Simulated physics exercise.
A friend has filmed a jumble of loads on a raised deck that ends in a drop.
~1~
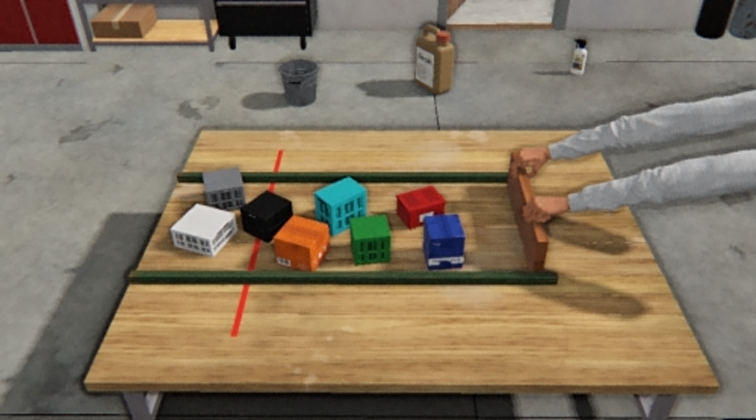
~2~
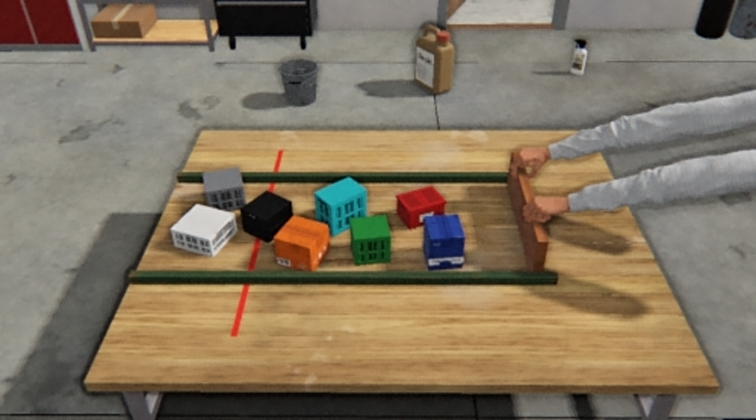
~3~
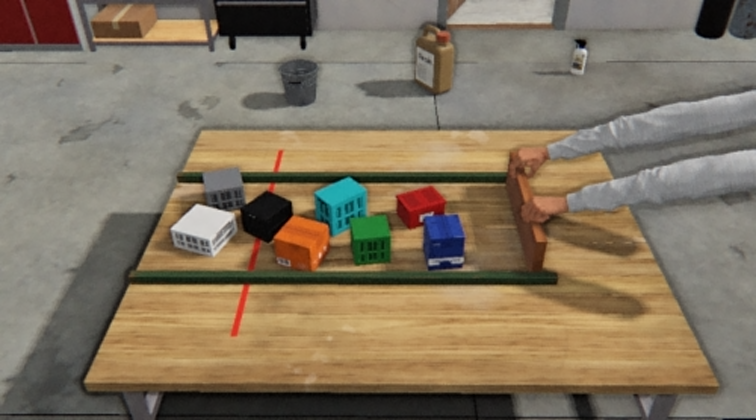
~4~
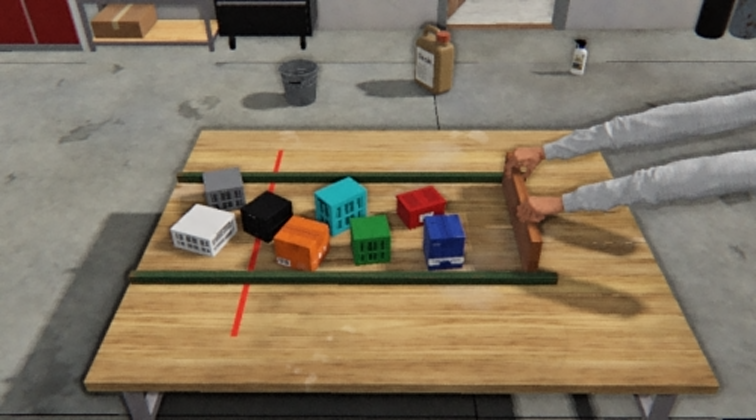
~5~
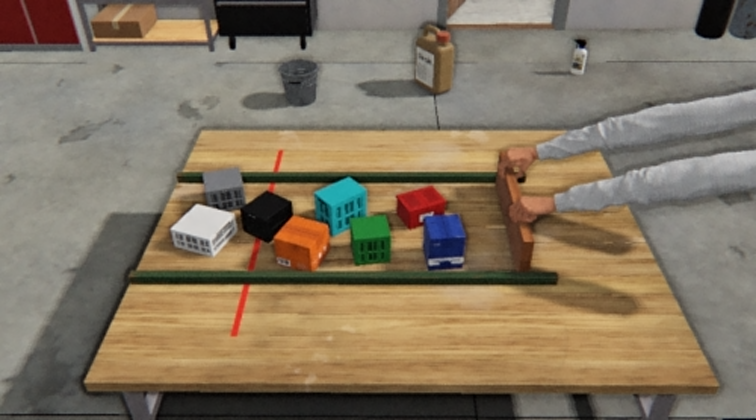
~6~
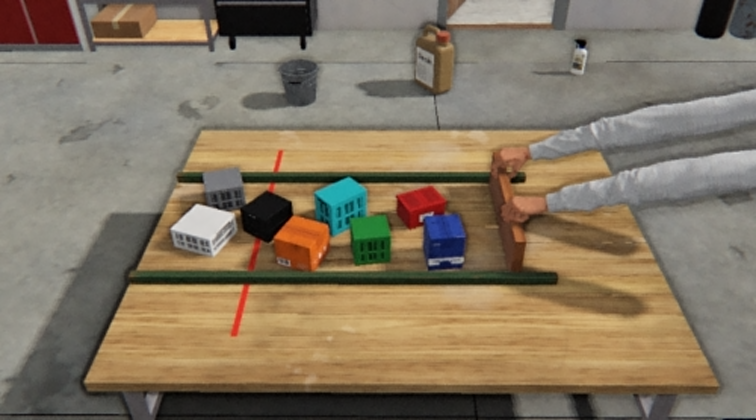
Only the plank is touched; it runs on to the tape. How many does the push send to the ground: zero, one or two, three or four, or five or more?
Here the number that fall off is one or two.
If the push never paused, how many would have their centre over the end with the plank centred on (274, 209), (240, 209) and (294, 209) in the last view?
Past the end: 1, 3 and 0.
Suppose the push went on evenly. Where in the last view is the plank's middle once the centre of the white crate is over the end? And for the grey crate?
For the white crate at (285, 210), for the grey crate at (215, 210).
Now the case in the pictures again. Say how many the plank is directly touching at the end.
That makes 2.
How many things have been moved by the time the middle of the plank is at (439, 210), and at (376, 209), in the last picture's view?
By then 2, and 5.
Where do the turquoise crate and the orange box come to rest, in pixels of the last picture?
The turquoise crate at (205, 209), the orange box at (161, 245).
Soon after, none off yet; white crate at rest near (205, 230); grey crate at rest near (225, 190); black crate at rest near (268, 216).
In the end, the number that fall off is one or two; gone, white crate.
